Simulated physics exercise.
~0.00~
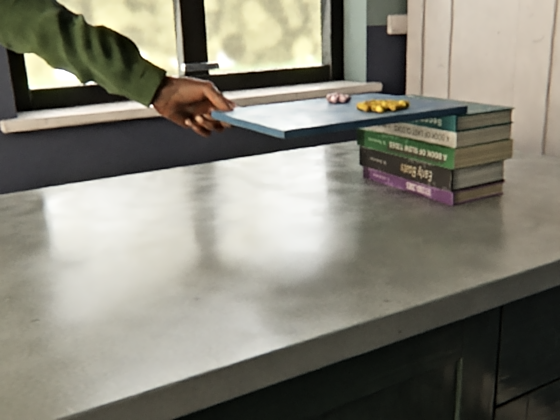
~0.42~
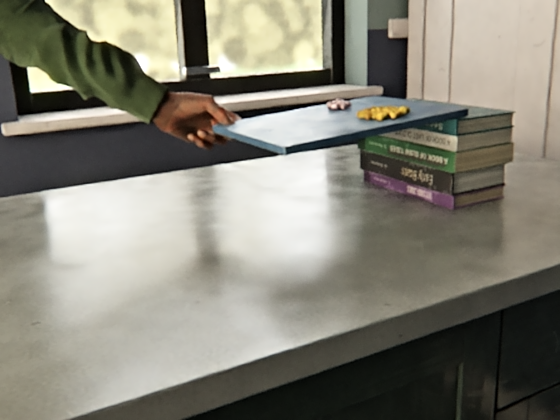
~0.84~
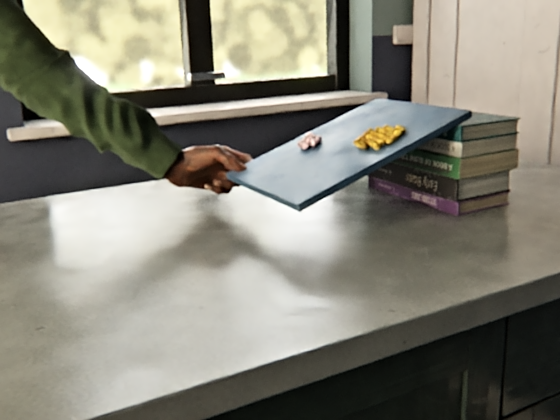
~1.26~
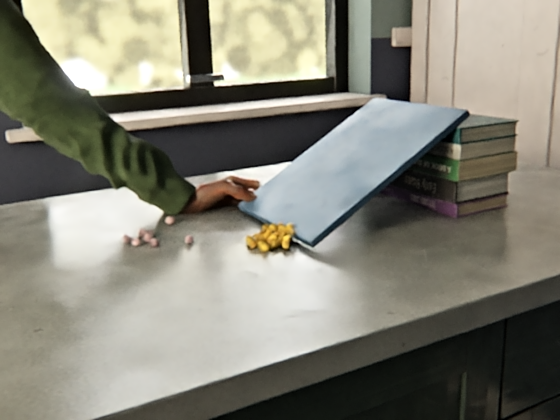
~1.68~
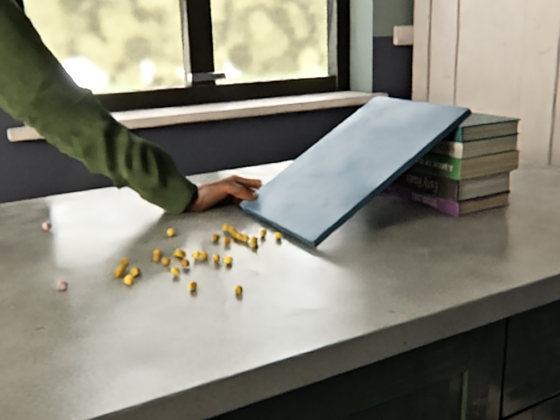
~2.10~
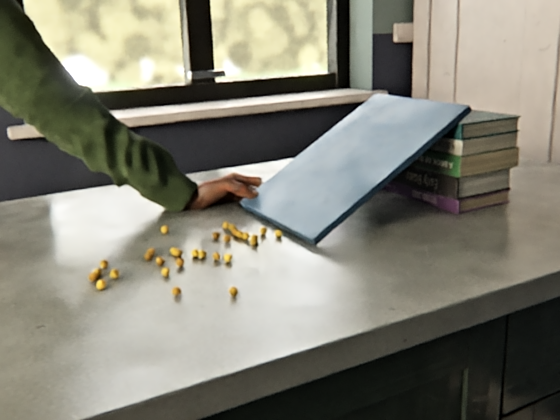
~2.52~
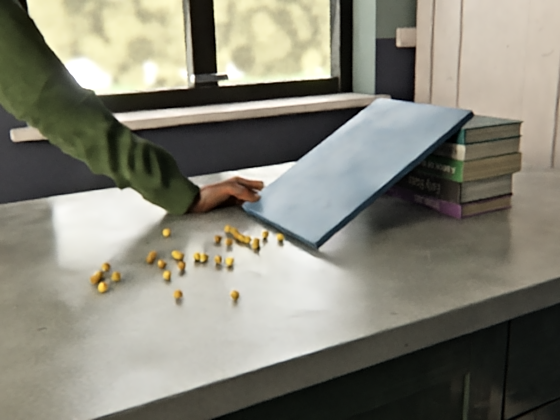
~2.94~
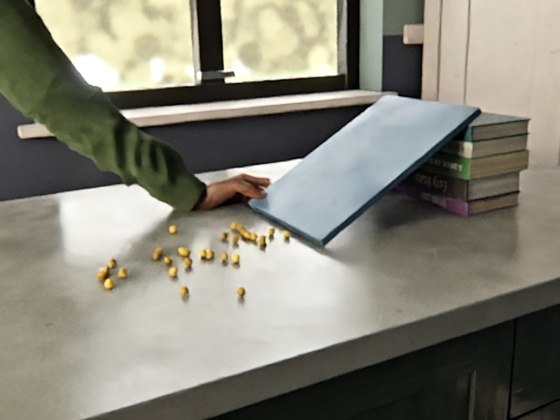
A blue board, propped at its right end on a stack of books, is held at its left end by a hand in a green sleeve above a grey counter, seen from the front with a window behind. Small pink pieces and a cluster of yellow ones sit on it toward the propped end. The hand lowers the free end to the counter, and both lots slide down the steepening slope. The pink pieces scatter farther left and leave view, while the yellow ones spread out behind them. Finally, the board rests tilted, with only yellow pieces strewn near its foot.
